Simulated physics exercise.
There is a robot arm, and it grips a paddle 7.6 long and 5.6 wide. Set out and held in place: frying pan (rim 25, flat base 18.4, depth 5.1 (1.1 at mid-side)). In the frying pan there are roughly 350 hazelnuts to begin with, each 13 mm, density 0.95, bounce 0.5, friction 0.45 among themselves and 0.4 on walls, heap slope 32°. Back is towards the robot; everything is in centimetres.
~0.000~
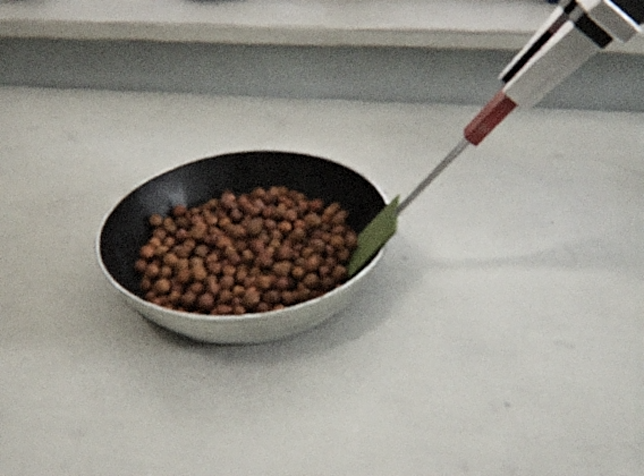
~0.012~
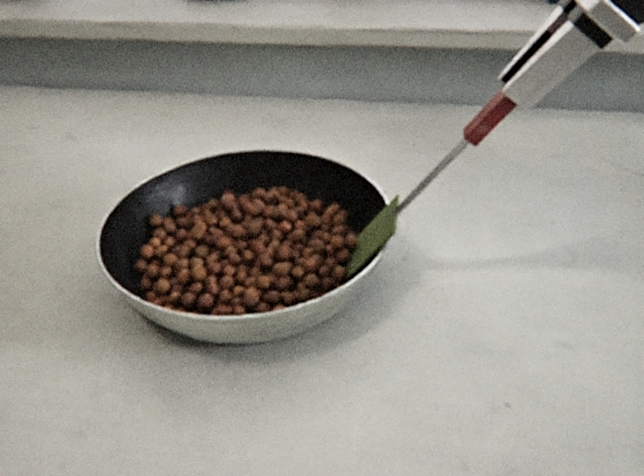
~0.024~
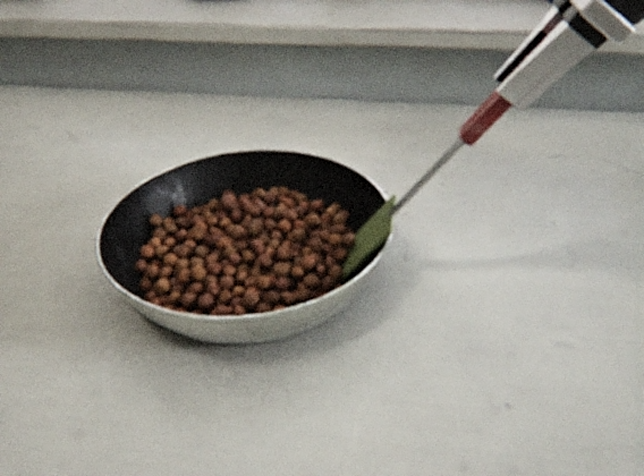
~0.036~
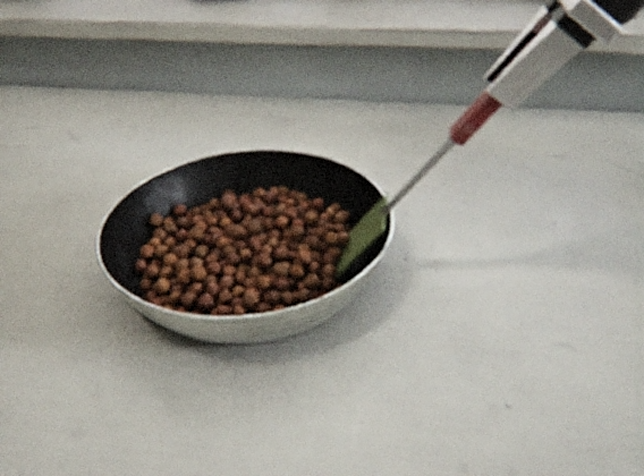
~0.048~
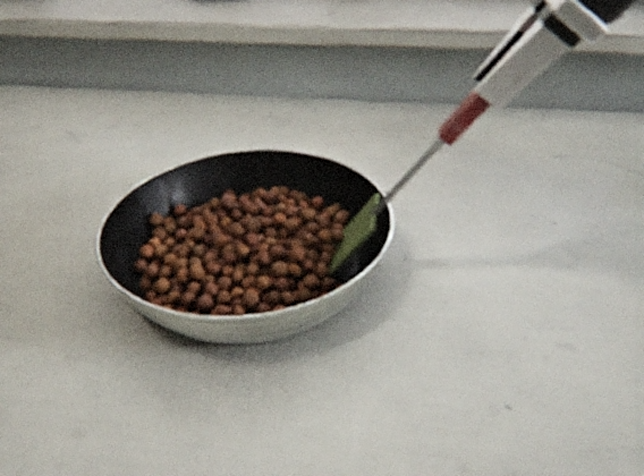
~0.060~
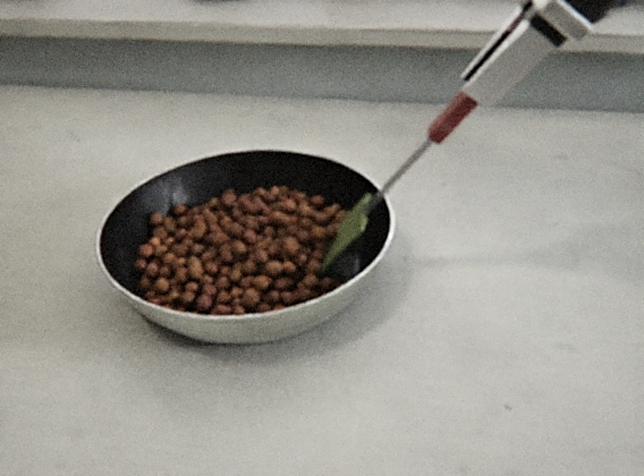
On a pale worktop, a robot arm slowly pushing a green paddle leftward against brown hazelnuts in a black-lined frying pan.
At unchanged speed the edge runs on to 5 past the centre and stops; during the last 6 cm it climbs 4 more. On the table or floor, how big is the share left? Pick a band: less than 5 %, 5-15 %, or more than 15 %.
It falls in the band less than 5 %.
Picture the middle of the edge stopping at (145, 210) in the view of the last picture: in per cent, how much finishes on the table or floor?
15 %, roughly.
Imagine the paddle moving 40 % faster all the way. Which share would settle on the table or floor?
About 5 in a hundred.
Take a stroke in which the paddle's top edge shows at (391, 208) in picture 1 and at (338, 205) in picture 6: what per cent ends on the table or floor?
10 %.
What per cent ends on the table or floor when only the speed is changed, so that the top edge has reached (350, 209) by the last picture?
Some 10 per cent.
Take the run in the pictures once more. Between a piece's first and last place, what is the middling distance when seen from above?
It comes out at about 2 cm.
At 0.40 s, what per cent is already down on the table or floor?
About 0 per cent.
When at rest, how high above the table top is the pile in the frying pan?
Height at rest: Roughly 5.5 cm.
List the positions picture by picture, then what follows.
The first picture shows paddle top edge at (398, 212), sloping 55°; upper third of the load around (258, 244), from x 140 to 350, top at y 190; 352 in the frying pan.
The second picture shows paddle top edge at (397, 212), sloping 55°; upper third of the load around (258, 244), from x 140 to 350, top at y 190.
The third picture shows paddle top edge at (393, 212), sloping 55°; upper third of the load around (263, 242), from x 140 to 350, top at y 190.
The fourth picture shows paddle top edge at (385, 212), sloping 55°; upper third of the load around (263, 242), from x 140 to 350, top at y 190.
The fifth picture shows paddle top edge at (375, 211), sloping 55°; upper third of the load around (263, 240), from x 140 to 350, top at y 190.
The sixth picture shows paddle top edge at (366, 210), sloping 55°; upper third of the load around (264, 238), from x 140 to 350, top at y 190; 352 in the frying pan.
By 0.12 s, sloping 55°, highest piece 5 above the table; 352 in the frying pan.
By 0.17 s, sloping 55°, highest piece 6 above the table; 352 in the frying pan.
By 0.40 s, sloping 55°, highest piece 6 above the table; 349 in the frying pan, 2 on the table or floor, 1 on the blade or in flight.
By 1.45 s, sloping 55°, highest piece 5 above the table; 349 in the frying pan, 3 on the table or floor.
Final count, 349 in the frying pan, 3 on the table or floor. That is 1 % on the table or floor.
